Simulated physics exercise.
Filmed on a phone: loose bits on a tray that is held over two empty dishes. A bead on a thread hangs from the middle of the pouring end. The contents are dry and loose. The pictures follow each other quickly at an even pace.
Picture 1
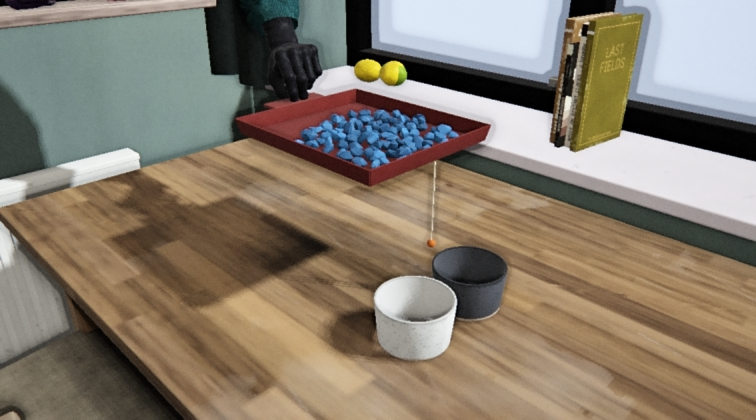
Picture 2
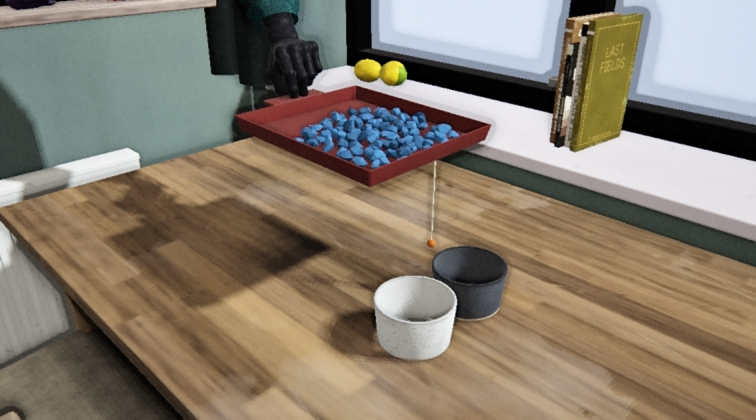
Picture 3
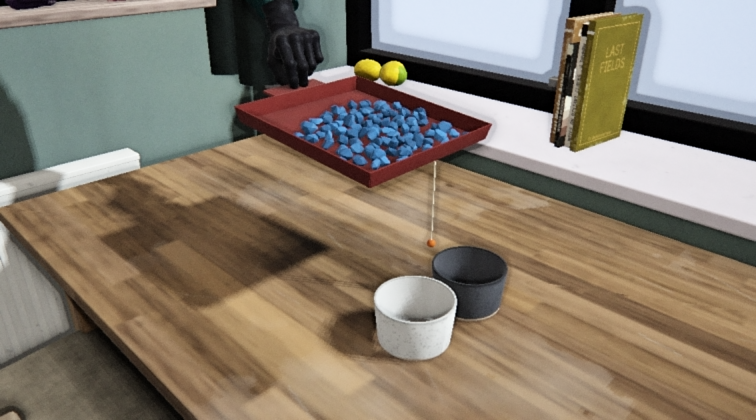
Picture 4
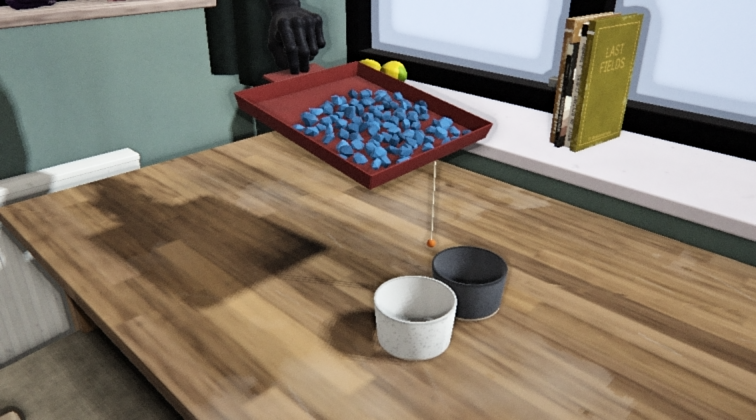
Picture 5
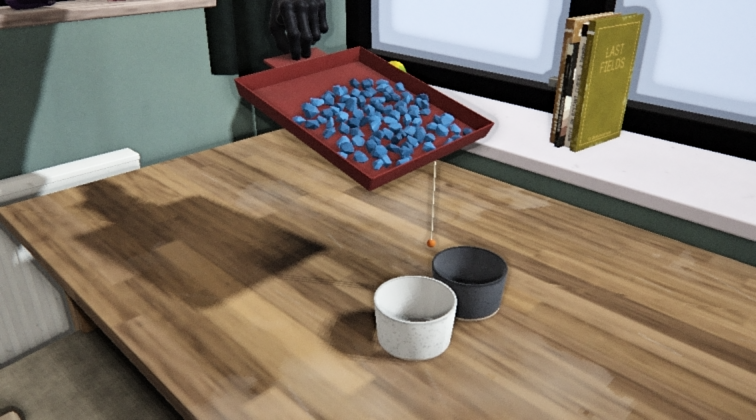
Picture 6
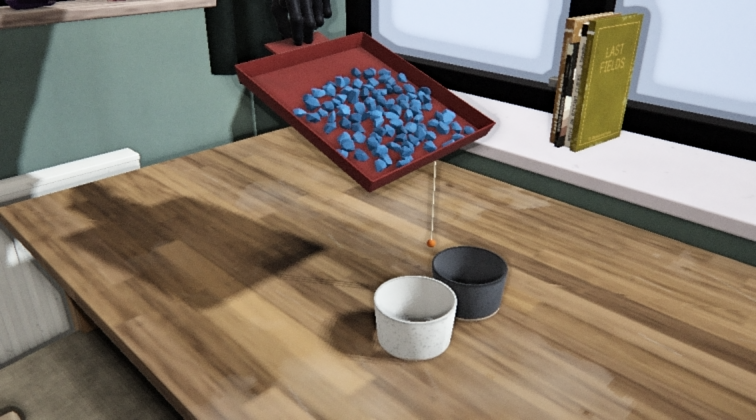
In the video, a dark-gloved hand raises the far end of a red tray of blue stones above a wooden table with one white and one dark dish, steepening its tilt as a few stones shift.
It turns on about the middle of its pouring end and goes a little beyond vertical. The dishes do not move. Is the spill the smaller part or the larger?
The two hold the larger part of the load.
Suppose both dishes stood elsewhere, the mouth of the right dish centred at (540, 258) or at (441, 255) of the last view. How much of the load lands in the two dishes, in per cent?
The first gives 20 %, the second 40 %.
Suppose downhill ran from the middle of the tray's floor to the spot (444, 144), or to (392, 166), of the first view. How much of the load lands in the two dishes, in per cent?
First some 10, then 70 per cent.
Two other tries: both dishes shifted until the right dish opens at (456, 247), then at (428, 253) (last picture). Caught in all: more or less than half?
The first try: Not half. The second: The smaller part.
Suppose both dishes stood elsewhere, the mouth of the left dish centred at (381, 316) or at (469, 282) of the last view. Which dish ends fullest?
The first try: Right. The second: The dish on the left.
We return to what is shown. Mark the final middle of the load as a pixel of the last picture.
Around (430, 323).
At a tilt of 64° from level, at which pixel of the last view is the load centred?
Around (418, 135).
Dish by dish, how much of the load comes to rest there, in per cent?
For the left dish some 50 %, for the right dish some 30 %.
Just after the last frame, tray tipped steeply; almost all on the tray; just a few in the air.
A moment on, tray tipped past a quarter turn; roughly a third on the tray; roughly a quarter in the left dish; about a tenth in the right dish; about a tenth outside both; roughly a quarter in the air.
Further on, tray tipped past a quarter turn; roughly half in the left dish; roughly a third in the right dish; roughly a quarter outside both.
When it is over, tray tipped past a quarter turn; roughly half in the left dish; roughly a third in the right dish; roughly a quarter outside both.
